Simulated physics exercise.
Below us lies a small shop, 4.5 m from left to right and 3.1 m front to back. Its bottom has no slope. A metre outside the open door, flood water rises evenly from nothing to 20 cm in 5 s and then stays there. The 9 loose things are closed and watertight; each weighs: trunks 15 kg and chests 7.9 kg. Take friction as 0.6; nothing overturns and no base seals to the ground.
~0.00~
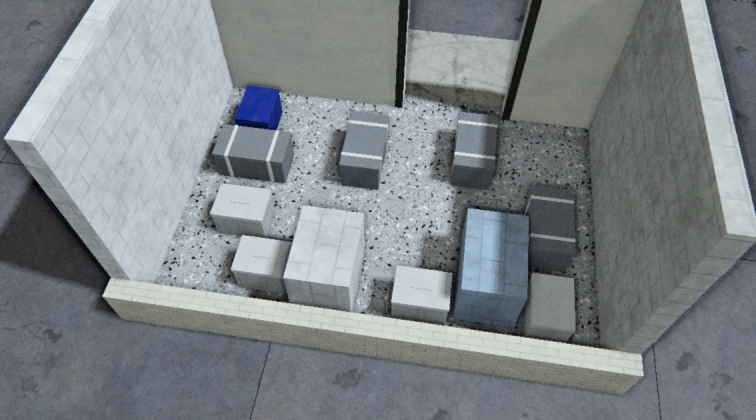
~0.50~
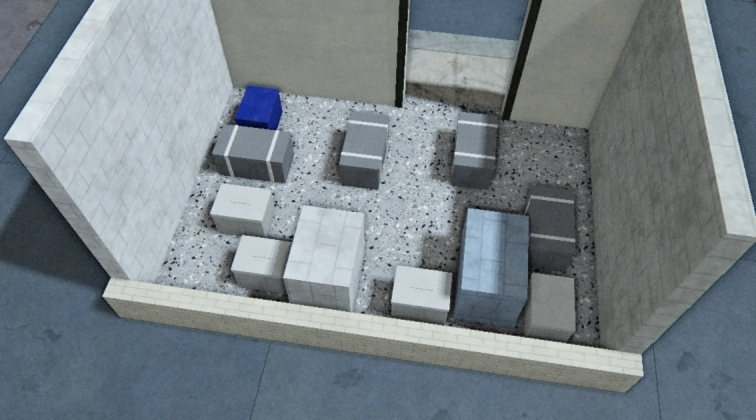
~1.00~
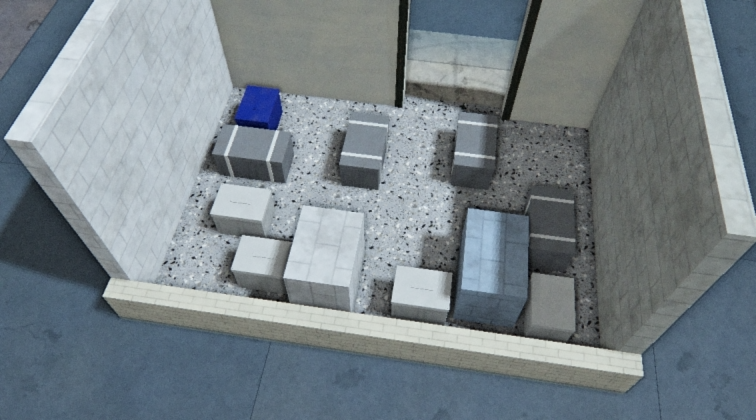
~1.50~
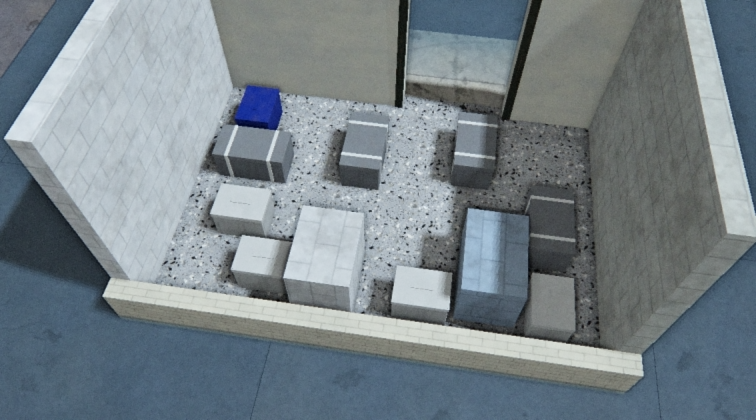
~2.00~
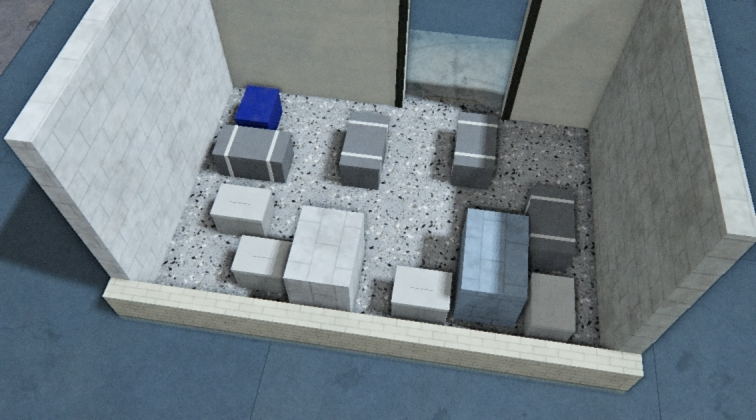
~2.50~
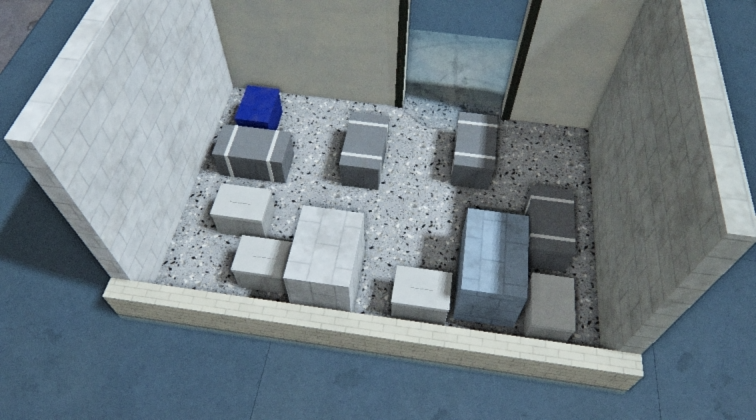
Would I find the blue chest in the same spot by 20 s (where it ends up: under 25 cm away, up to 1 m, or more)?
The blue chest is nudged along.
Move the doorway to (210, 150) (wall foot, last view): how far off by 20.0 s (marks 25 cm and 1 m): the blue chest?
In that case the blue chest travels far.
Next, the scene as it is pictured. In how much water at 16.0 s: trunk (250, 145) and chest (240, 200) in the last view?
Roughly 11 and 10 cm.
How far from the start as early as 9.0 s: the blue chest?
Roughly 0 cm by then.
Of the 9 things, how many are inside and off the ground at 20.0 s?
9 of them.
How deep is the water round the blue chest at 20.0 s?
Roughly 14 cm.
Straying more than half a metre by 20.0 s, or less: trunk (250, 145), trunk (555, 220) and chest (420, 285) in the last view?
In that order: Over, past it, short of it.
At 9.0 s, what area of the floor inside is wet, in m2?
Some 12.0 m2.
After 4.0 s the blue chest is near (257, 104), 0.0 m from its start, aground; 0 afloat.
After 9.0 s the blue chest is near (257, 104), 0.0 m from its start, aground; 5 afloat.
After 16.0 s the blue chest is near (369, 183), 1.8 m from its start, afloat; 9 afloat.
After 20.0 s the blue chest is near (314, 88), 0.7 m from its start, afloat; 9 afloat.
